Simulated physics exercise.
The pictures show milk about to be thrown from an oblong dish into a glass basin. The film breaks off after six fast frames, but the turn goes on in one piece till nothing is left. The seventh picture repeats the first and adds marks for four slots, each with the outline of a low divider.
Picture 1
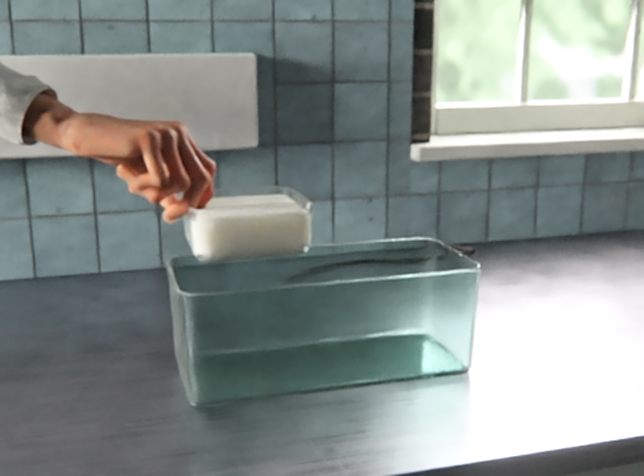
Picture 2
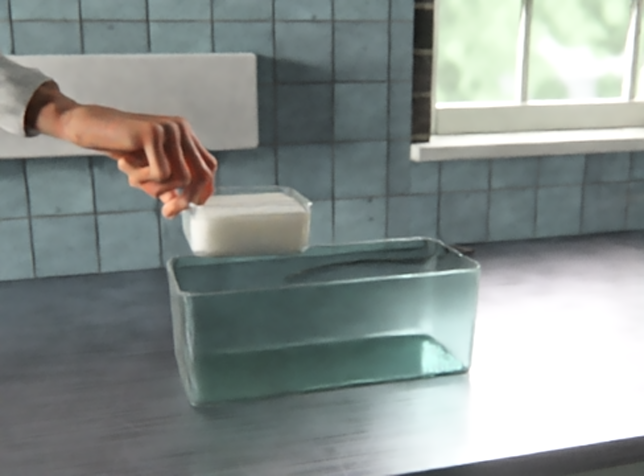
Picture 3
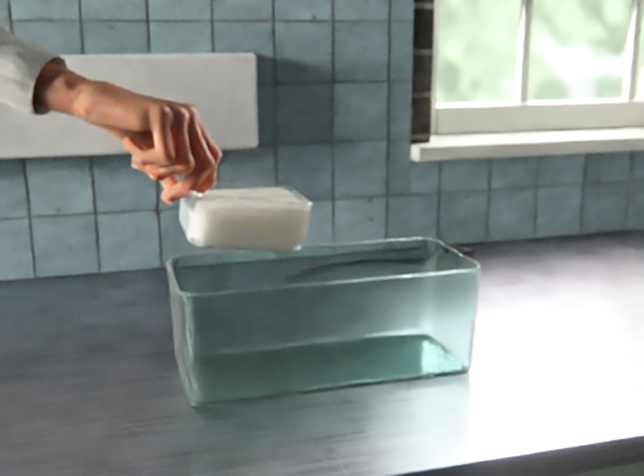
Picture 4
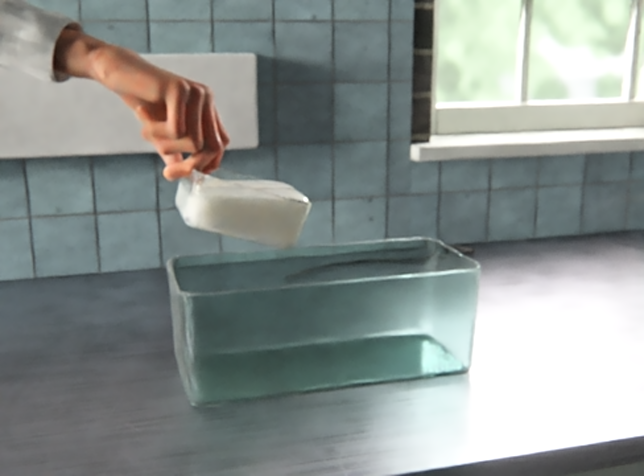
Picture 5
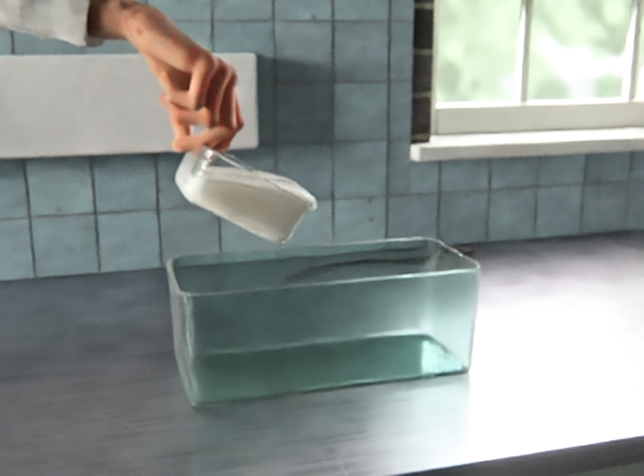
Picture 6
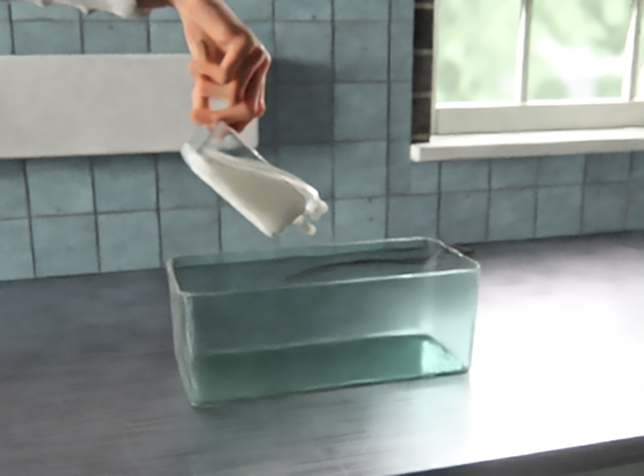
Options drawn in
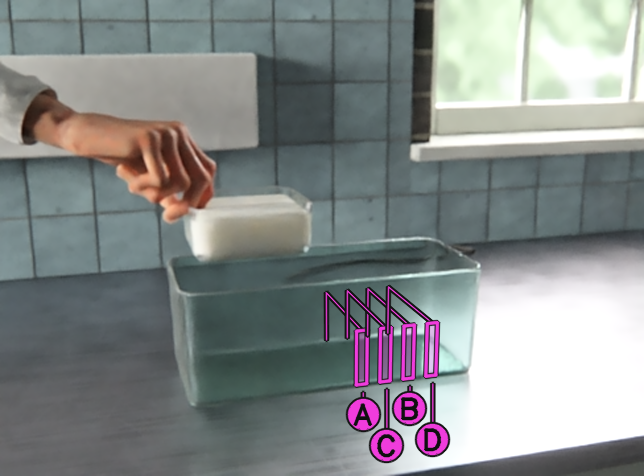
A hand lifts and tilts a small dish of milk rightward above a glass basin.
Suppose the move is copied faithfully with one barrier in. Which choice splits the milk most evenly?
B beats the others.
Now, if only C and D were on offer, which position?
Here it is position C.
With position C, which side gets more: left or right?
More ends on the right.
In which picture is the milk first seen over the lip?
Picture 4.
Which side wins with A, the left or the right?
The right side.
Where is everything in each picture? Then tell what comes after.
Upright, lip at (299, 194); basin from (186, 405) to (471, 370); nothing has left yet, in the first picture.
Tipped about 2°, lip at (299, 194); nothing has left yet, in the second picture.
Tipped about 8°, lip at (299, 194); nothing has left yet, in the third picture.
Tipped about 18°, lip at (299, 194); milk is over the lip, down to (299, 194), in the fourth picture.
Tipped about 31°, lip at (299, 194); milk is over the lip, down to (303, 201), in the fifth picture.
Tipped about 45°, lip at (299, 194); milk is over the lip, down to (303, 227), in the sixth picture.
In magenta, A at (363, 392); B at (409, 386); C at (386, 389); D at (432, 383).
With A, about 16 % ends left of the wall and 81 % right of it.
With B, about 57 % ends left of the wall and 41 % right of it.
With C, about 28 % ends left of the wall and 68 % right of it; 4 % is lost outside.
With D, about 91 % ends left of the wall and 4 % right of it; 5 % is lost outside.
